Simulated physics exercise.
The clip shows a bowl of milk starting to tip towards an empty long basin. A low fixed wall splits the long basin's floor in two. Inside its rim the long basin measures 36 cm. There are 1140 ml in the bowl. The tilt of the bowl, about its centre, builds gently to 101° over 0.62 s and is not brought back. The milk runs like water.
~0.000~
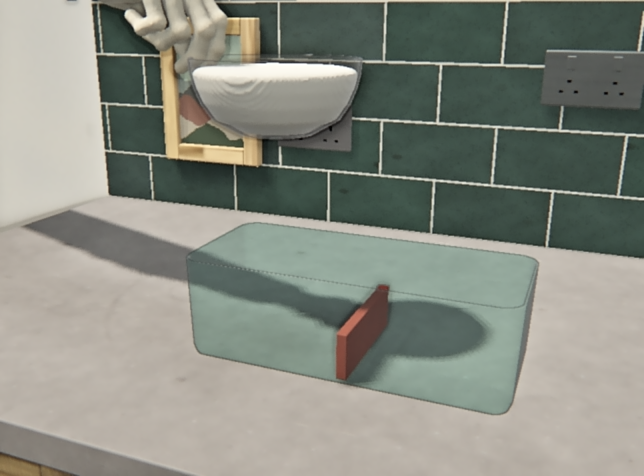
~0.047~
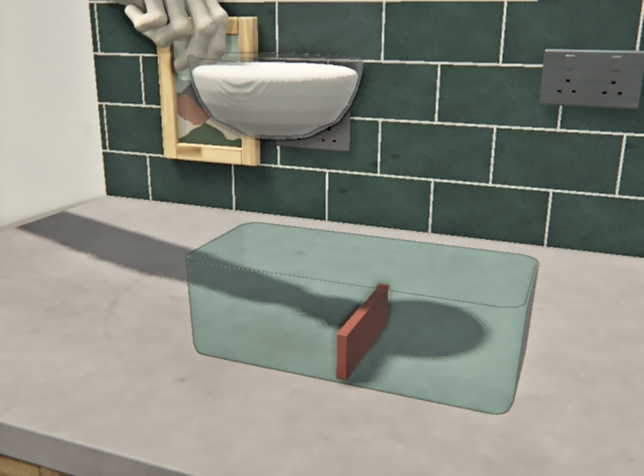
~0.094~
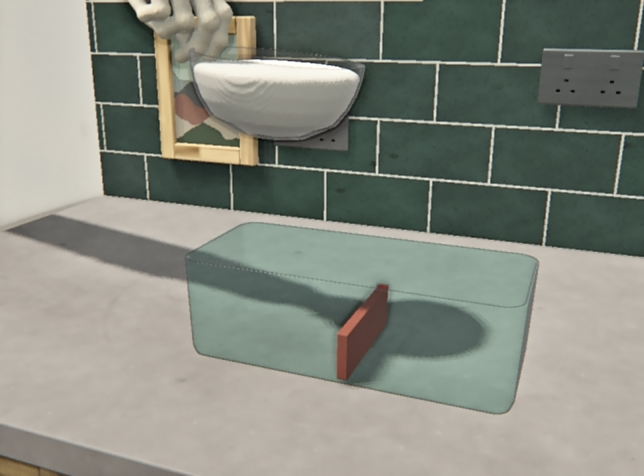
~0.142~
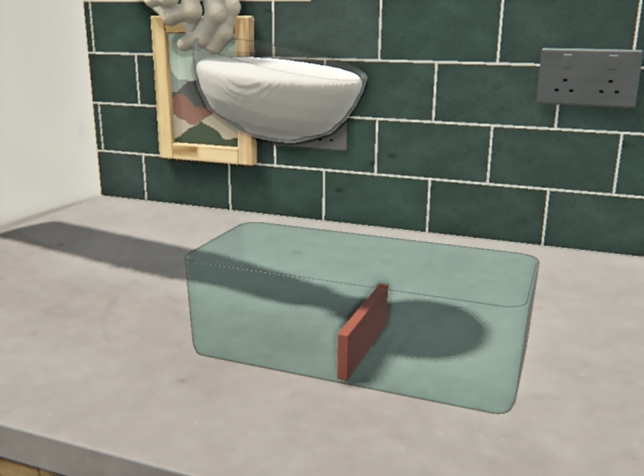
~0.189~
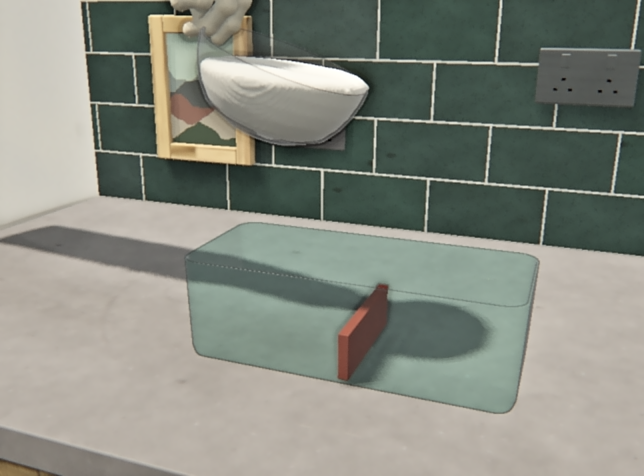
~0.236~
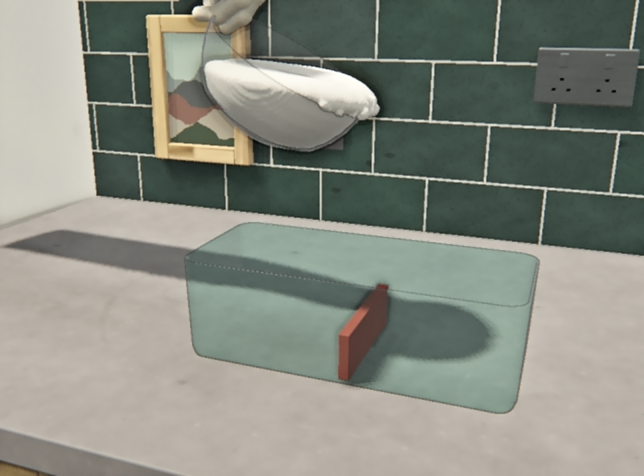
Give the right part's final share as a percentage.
Roughly 64 per cent is past the wall.
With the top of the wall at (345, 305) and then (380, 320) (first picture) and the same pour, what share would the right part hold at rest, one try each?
In turn about 75 and 45 per cent.
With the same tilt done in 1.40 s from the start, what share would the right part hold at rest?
Then about 85 per cent.
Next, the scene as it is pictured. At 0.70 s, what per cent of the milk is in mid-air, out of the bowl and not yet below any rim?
Some 18 per cent.
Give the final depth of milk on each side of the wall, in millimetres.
Left about 12 mm, right about 30 mm.
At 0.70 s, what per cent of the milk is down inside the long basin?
Near 78 in a hundred.
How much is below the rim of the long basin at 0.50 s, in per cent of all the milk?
Some 36 per cent.
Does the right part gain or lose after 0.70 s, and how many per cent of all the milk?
The share moves up, by some 1 per cent.
Then, 0.50 s in, the tilt is 92° and 13 per cent is still to pour, 0 is left of the wall and 35 right of it.
Then, 0.70 s in, the tilt is 101° and 1 per cent is still to pour, 16 is left of the wall and 63 right of it.
Then, 0.90 s in, the tilt is 101° and 0 per cent is still to pour, 23 is left of the wall and 71 right of it.
Then, 1.12 s in, the tilt is 101° and 0 per cent is still to pour, 26 is left of the wall and 67 right of it.
Finally, 29 per cent lies left of the wall, 64 right of it and 6 outside.
